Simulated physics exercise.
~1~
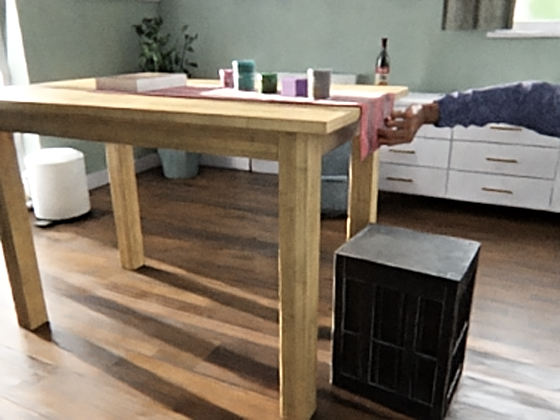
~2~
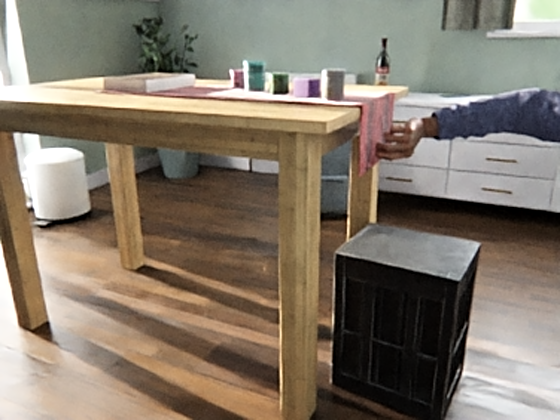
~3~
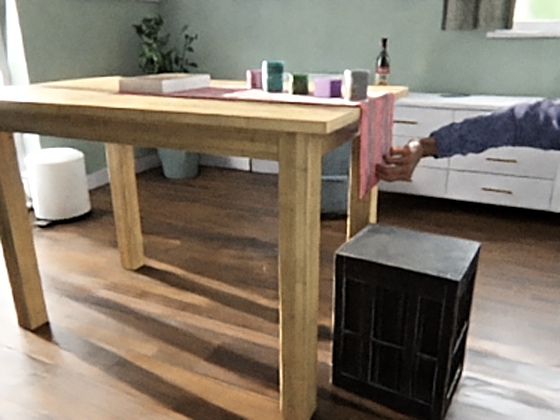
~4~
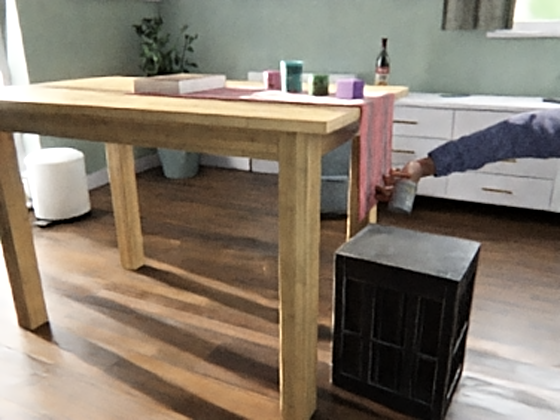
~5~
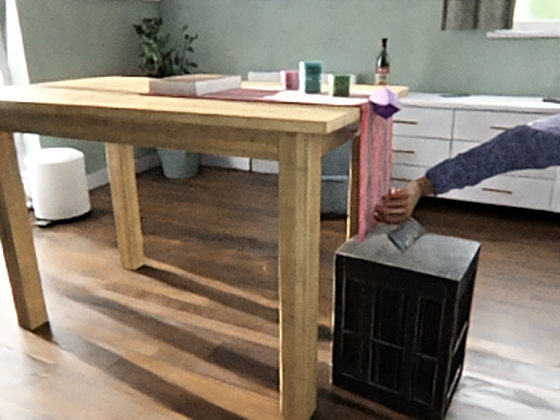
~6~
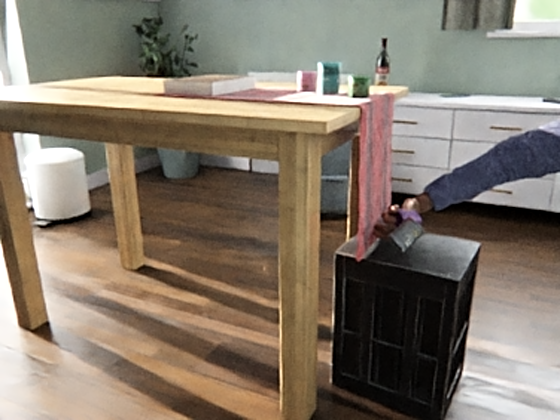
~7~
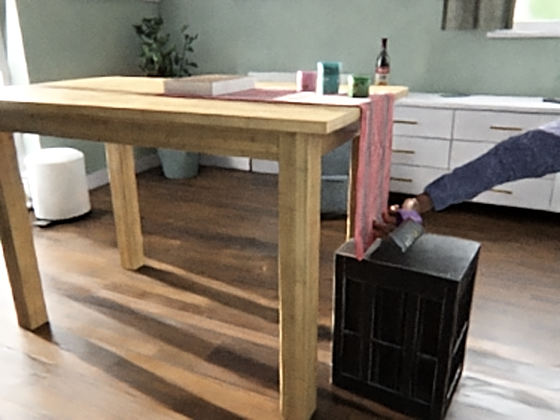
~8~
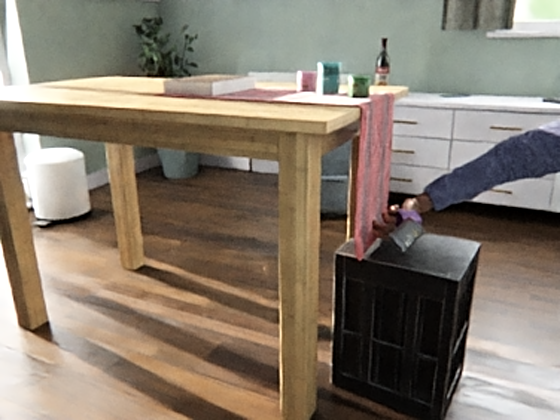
In a room, a hand slowly pulling a red runner down to a black crate, a grey can then purple cube falling.
